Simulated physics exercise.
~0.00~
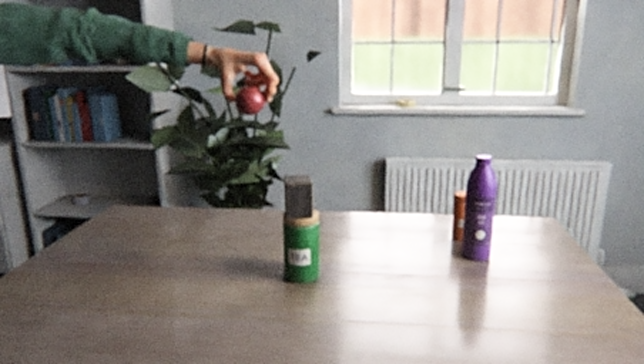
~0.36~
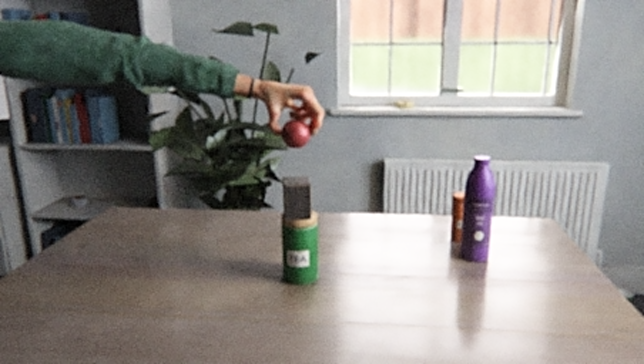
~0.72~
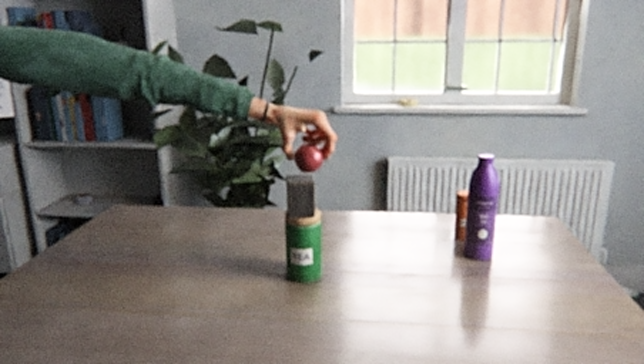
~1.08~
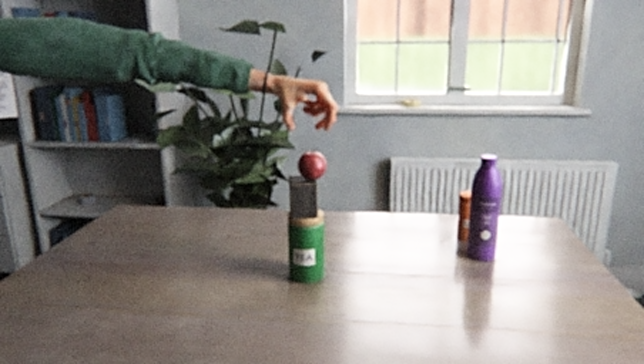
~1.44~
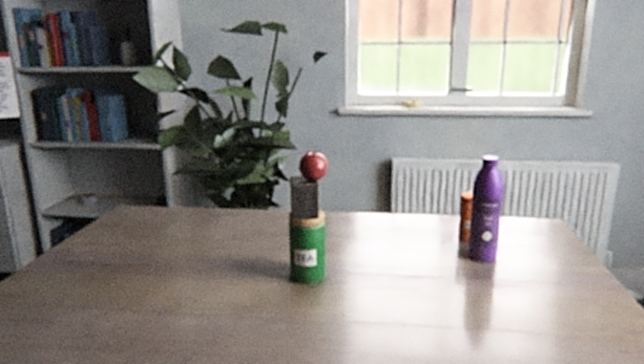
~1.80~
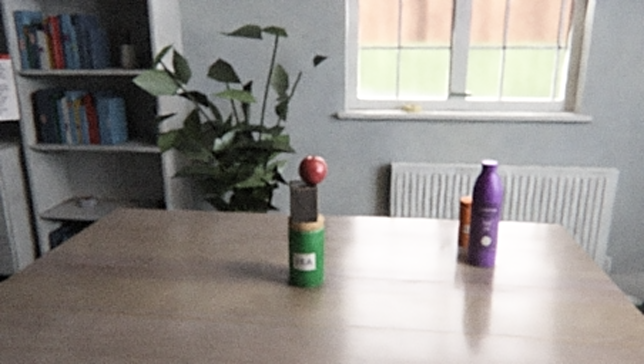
A red apple, held in the fingers of a green-sleeved arm reaching in from the left, hangs above a wooden table in a room seen from across the tabletop by a slightly swaying camera. Near the middle stands a green jar with a dark block on top, while a purple bottle and an orange container stand to the right, before a radiator, window, plant and bookshelf. The hand carries the apple right and down, sets it on the block and lets go. The arm withdraws to the left, and the apple stays balanced atop the upright pile.
